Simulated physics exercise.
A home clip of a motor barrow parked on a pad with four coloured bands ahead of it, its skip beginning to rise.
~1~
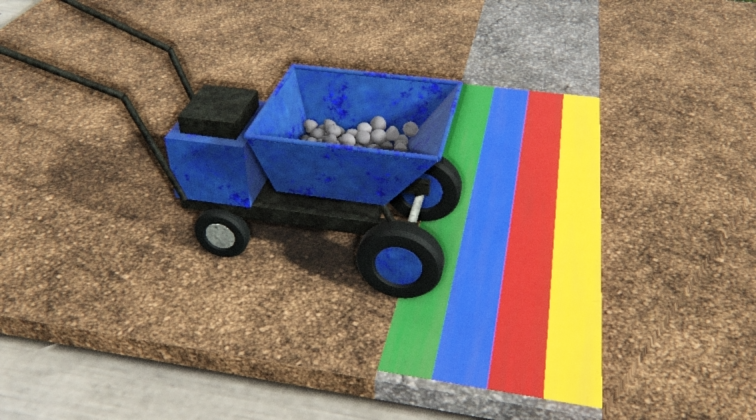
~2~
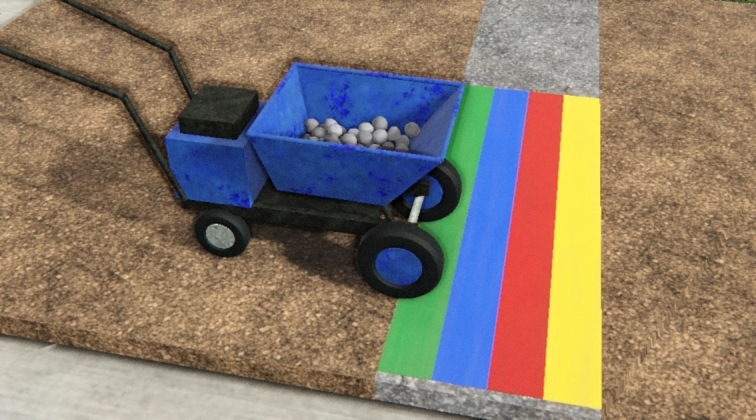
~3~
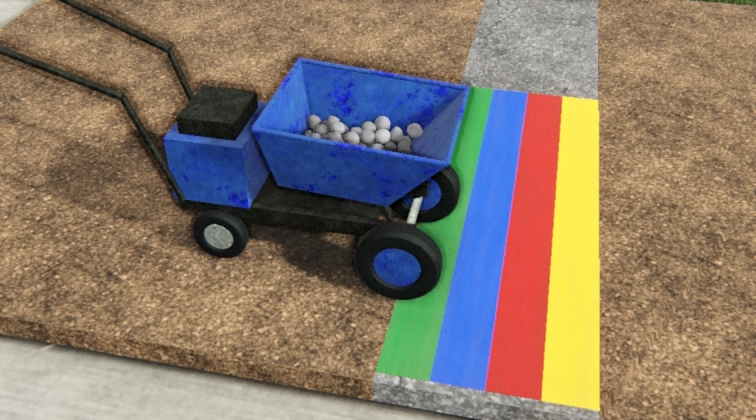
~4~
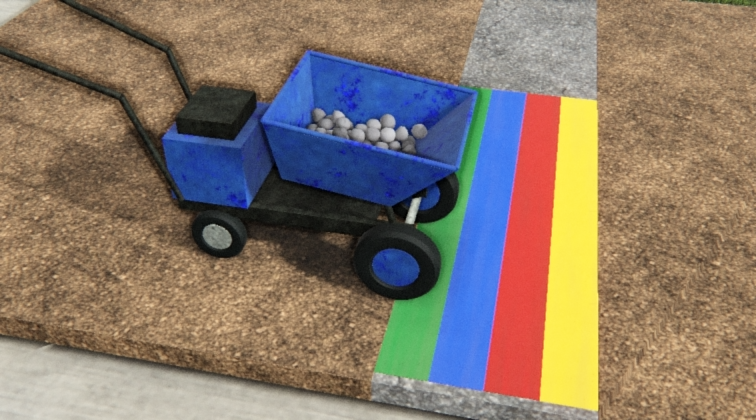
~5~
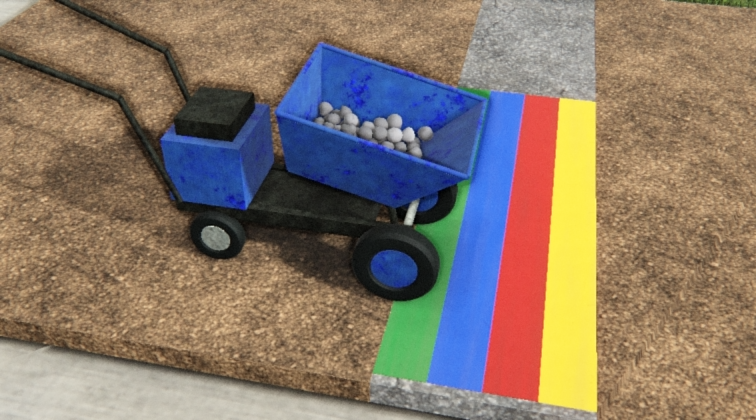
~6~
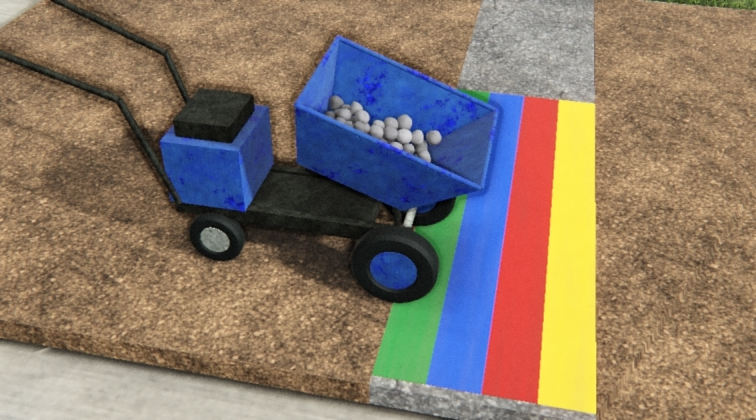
A blue skip on a small motor barrow tilts slowly toward the right, seen from above and to one side on a brown, gritty pad edged with pale paving. Grey round cobbles sit inside it, black handles reach back to the left, and green, blue, red and yellow bands lie at right. The skip's rear rises clear of the dark chassis, the cobbles shift slightly, and the wheels stay almost still.
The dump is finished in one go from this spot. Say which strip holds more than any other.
The yellow one gets the largest share.
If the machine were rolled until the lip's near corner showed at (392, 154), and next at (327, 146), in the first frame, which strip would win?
In turn: The strip in red; the blue one.
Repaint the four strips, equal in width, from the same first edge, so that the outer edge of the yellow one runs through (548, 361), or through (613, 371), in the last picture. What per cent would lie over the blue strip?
First some 0, then 0 per cent.
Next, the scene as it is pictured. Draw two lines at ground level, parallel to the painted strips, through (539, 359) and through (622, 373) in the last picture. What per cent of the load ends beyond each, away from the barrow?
Roughly 90 per cent, and 10 per cent.
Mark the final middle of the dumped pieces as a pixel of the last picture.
Close to (580, 276).
Shortly afterwards, skip tipped steeply; the whole lot in the skip.
Next, skip tipped right over; all but a few in the skip; only a few over the red strip; only a few over the yellow strip.
Some moments later, skip tipped right over; a little in the skip; a little over the red strip; near two thirds over the yellow strip; near a quarter off the paint.
In the end, skip tipped right over; none at all over the green strip; none at all over the blue strip; a little over the red strip; near two thirds over the yellow strip; near a quarter off the paint.
